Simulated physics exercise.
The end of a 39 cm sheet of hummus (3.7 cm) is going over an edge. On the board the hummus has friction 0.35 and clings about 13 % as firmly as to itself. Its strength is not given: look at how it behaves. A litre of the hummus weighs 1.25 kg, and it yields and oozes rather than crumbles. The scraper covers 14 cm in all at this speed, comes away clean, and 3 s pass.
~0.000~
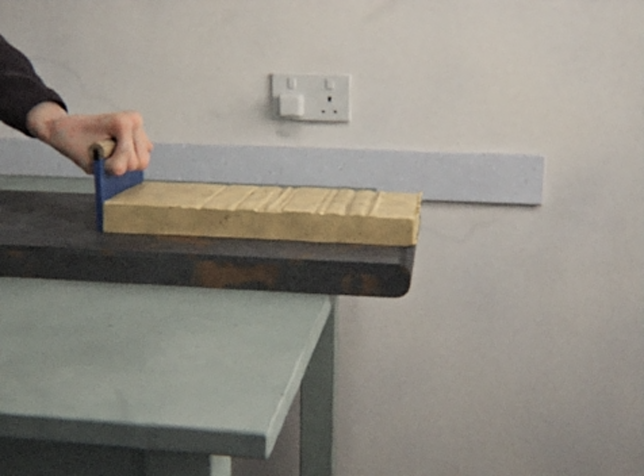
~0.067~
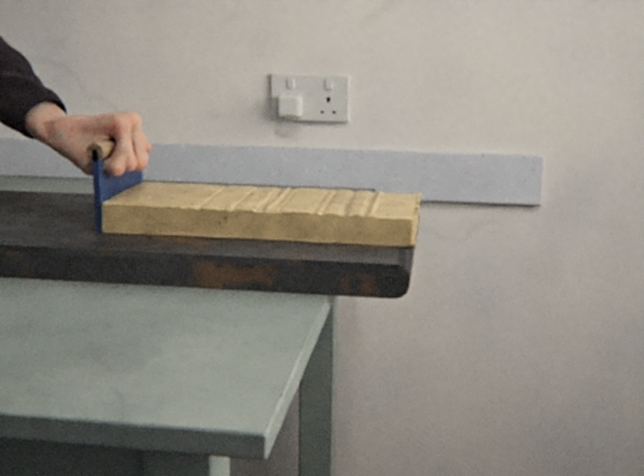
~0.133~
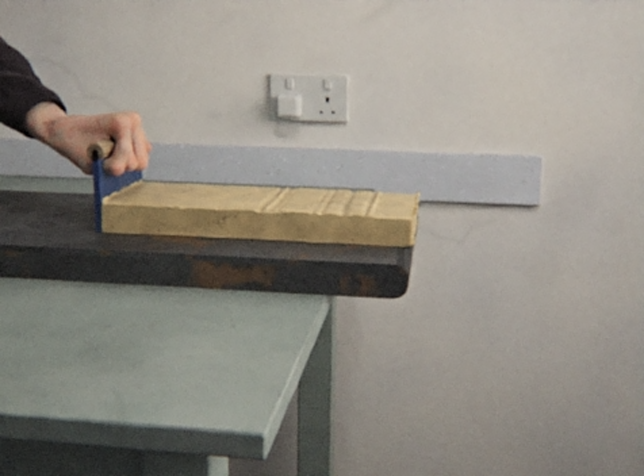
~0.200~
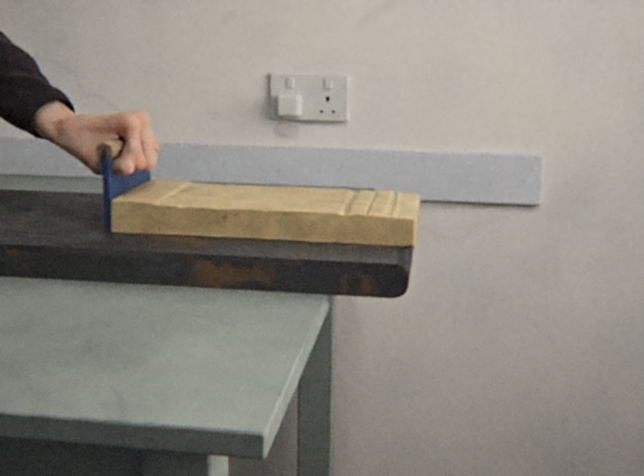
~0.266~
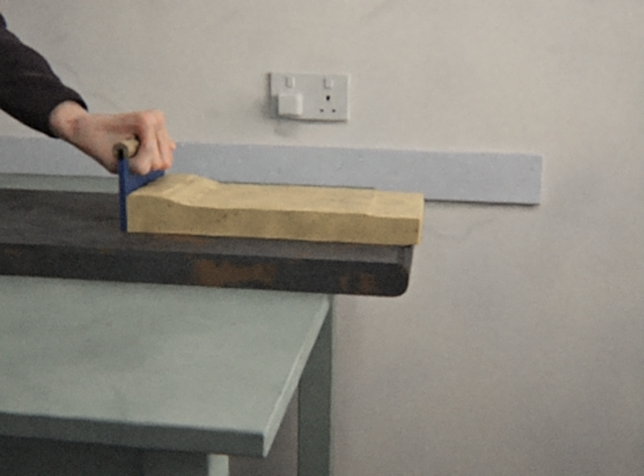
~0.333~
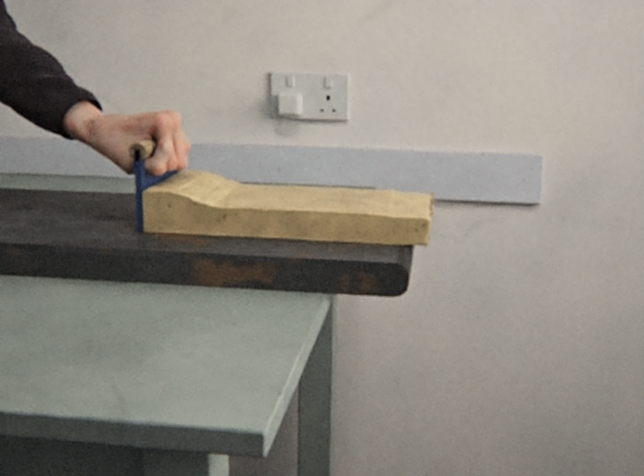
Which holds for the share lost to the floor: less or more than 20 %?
The share lost to the floor is more than 20 %.
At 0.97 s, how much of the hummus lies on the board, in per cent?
About 70 %.
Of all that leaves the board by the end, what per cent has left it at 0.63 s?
Some 100 per cent.
After 0.63 s, 72 % lies on the board and 0 % has fallen.
After 0.97 s, 71 % lies on the board and 28 % has fallen.
After 1.32 s, 71 % lies on the board and 28 % has fallen.
After 1.66 s, 71 % lies on the board and 28 % has fallen.
After 3.66 s, 71 % lies on the board and 28 % has fallen.
